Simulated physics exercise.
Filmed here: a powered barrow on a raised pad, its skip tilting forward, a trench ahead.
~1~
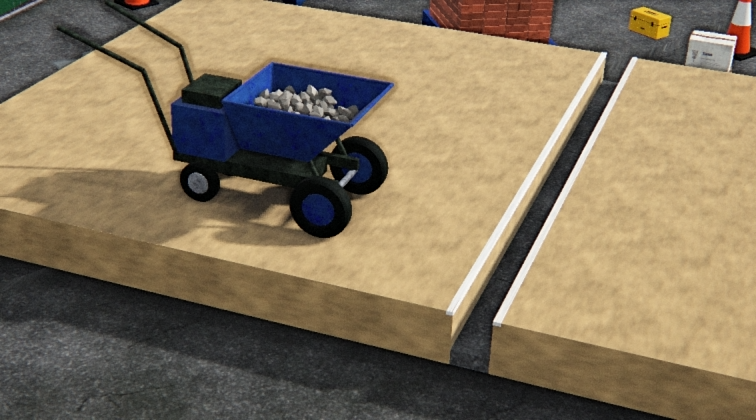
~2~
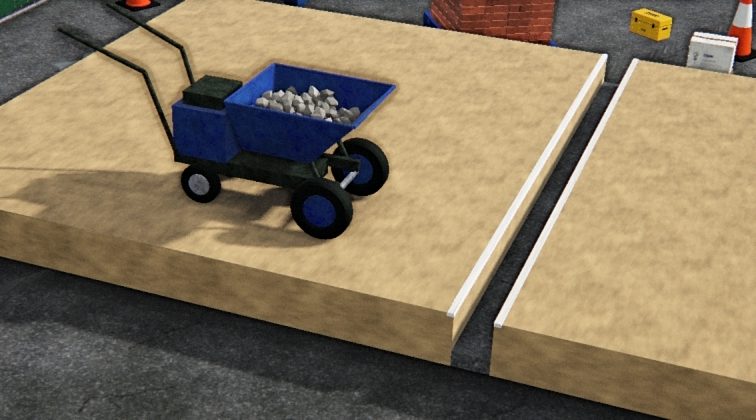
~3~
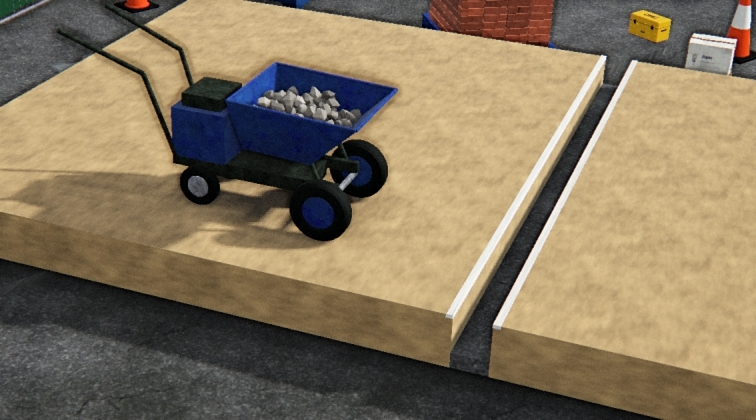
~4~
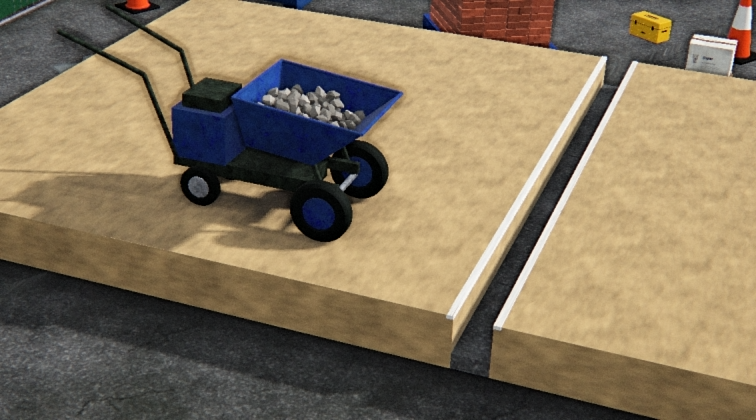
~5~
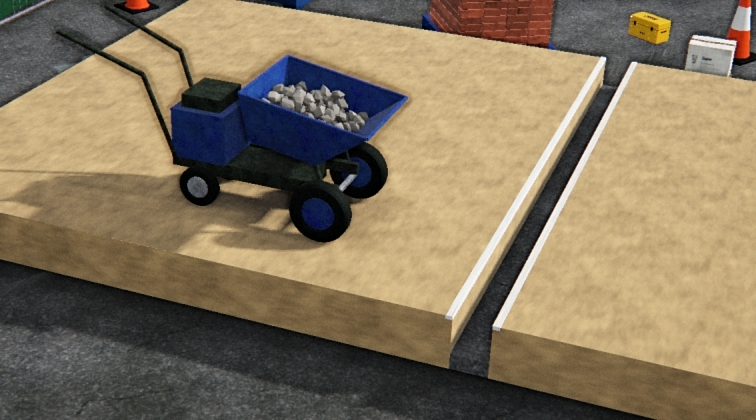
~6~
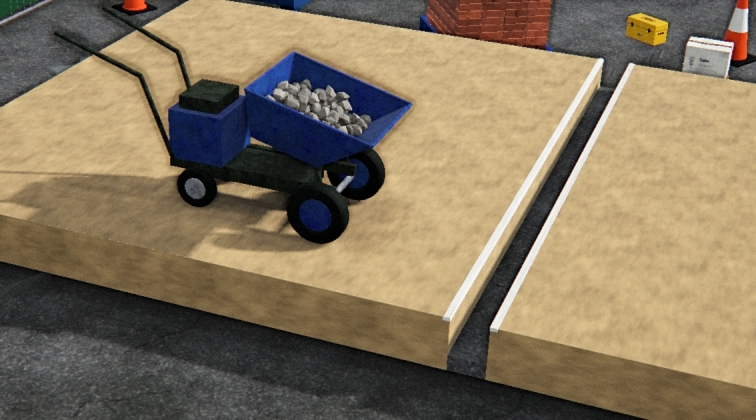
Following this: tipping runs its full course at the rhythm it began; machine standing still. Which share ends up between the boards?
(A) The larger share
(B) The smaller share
Answer: B.
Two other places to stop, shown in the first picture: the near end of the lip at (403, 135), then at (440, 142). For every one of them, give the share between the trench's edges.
That works out to 90 per cent for the first position and 40 per cent for the second.
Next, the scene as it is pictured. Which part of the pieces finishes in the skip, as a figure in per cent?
It works out to some 20 percent.
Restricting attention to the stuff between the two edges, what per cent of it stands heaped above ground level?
0 in a hundred.
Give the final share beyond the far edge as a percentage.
Around 0 %.
Soon after the last picture, skip tipped steeply; all in the skip.
A little later, skip tipped right over; about two thirds in the skip; about a third short of the trench; a stray few falling.
Later still, skip tipped right over; about a quarter in the skip; about half short of the trench; about a quarter in or heaped over the trench; a stray few beyond it.
At rest, skip tipped right over; about a quarter in the skip; about half short of the trench; about a third in or heaped over the trench; a stray few beyond it.
